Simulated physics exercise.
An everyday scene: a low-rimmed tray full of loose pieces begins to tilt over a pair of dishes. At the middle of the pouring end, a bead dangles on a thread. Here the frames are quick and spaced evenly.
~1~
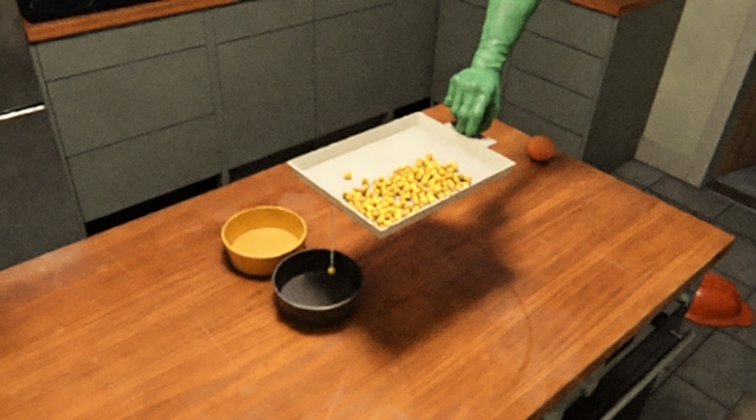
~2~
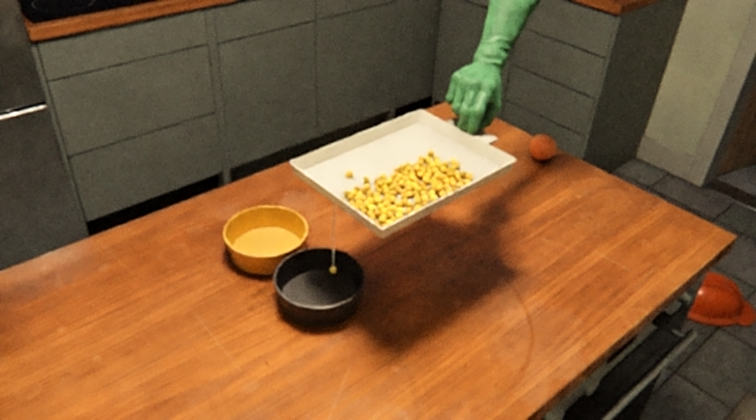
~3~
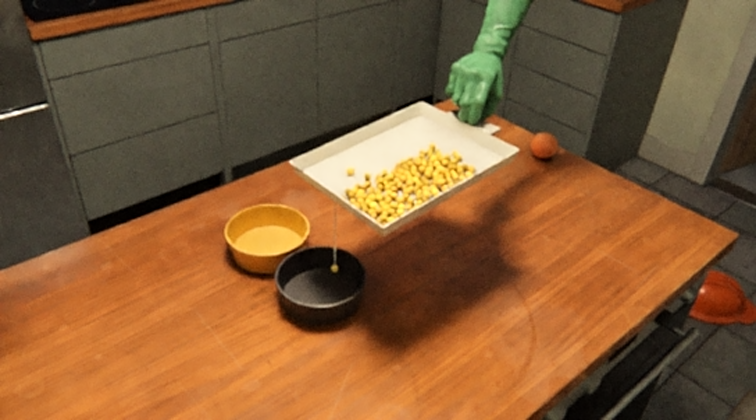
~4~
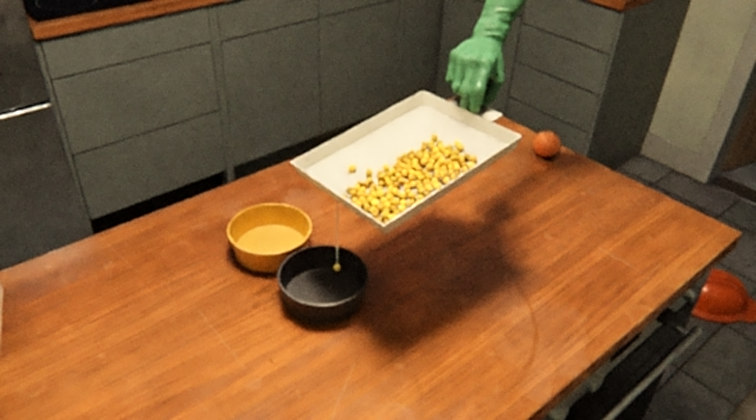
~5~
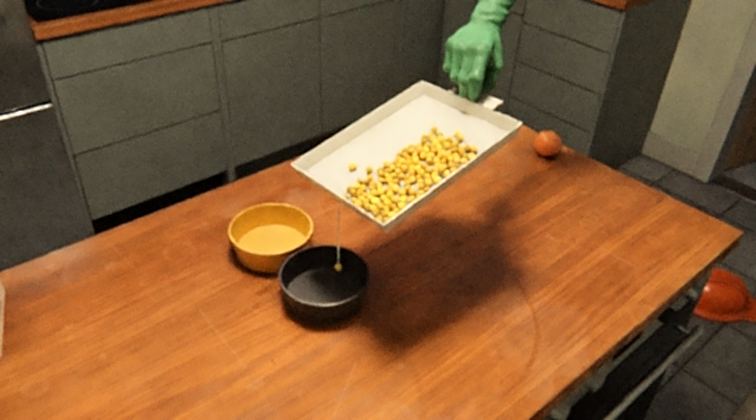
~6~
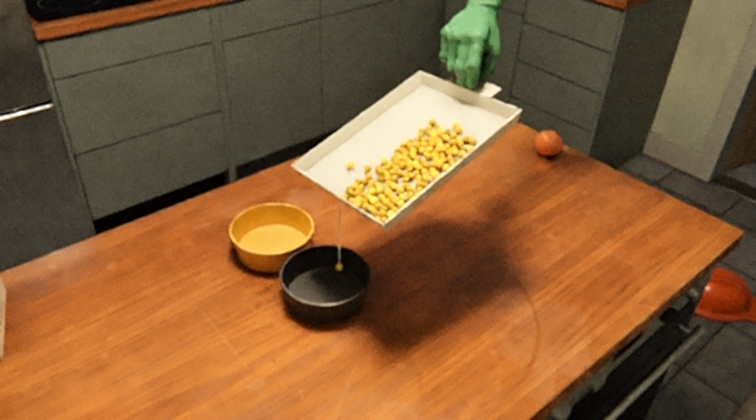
A green-gloved hand gradually raised the handle end of a pale tray of yellow puffed pieces above two round dishes, tilting it more steeply, while the pieces barely shifted and a small bead hung below.
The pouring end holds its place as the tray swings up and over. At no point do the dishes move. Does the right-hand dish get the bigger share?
Yes, the right-hand dish does.
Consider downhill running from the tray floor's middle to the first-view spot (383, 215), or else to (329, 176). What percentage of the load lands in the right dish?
That comes to 0 per cent the first time and 40 per cent the second.
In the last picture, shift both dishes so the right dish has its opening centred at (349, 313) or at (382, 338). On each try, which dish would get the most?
Result for the first try: The dish on the left side; for the second: The dish on the left side.
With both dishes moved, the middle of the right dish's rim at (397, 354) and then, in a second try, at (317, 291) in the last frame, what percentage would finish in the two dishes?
About 40 per cent, then about 90 per cent.
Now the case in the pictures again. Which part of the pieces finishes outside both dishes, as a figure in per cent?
About 40 %.
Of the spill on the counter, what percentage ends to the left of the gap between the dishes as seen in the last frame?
90 per cent, roughly.
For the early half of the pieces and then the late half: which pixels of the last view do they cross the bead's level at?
(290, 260) for the early half, (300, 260) for the late half.
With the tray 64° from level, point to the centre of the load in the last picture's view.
At about (344, 180).
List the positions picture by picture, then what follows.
Corners of the pouring end near (293, 162) and (382, 226), level; middle of the load near (407, 190), puffed corn balls; left dish near (230, 255); right dish near (282, 305); bead on its thread near (332, 271), in the first picture.
Corners of the pouring end near (294, 162) and (383, 225), level; middle of the load near (409, 188), in the second picture.
Corners of the pouring end near (295, 162) and (383, 223), tipped barely, lowest at the left corner; middle of the load near (410, 184), in the third picture.
Corners of the pouring end near (296, 162) and (384, 221), tipped a little, lowest at the left corner; middle of the load near (412, 178), in the fourth picture.
Corners of the pouring end near (296, 163) and (384, 220), tipped a little, lowest at the left corner; middle of the load near (412, 173), in the fifth picture.
Corners of the pouring end near (297, 165) and (384, 220), tipped clearly, lowest at the left corner; middle of the load near (410, 169), only a few on the move; left dish near (238, 252); right dish near (290, 301), in the sixth picture.
Shortly afterwards, tray tipped steeply; all but a few on the tray; only a few in the air.
Next, tray tipped past a quarter turn; near a quarter on the tray; a little in the right dish; a little in the left dish; a little outside both; near half in the air.
Some moments later, tray tipped past a quarter turn; near half in the right dish; near a quarter in the left dish; near a third outside both.
In the end, tray tipped past a quarter turn; near half in the right dish; near a quarter in the left dish; near a third outside both.
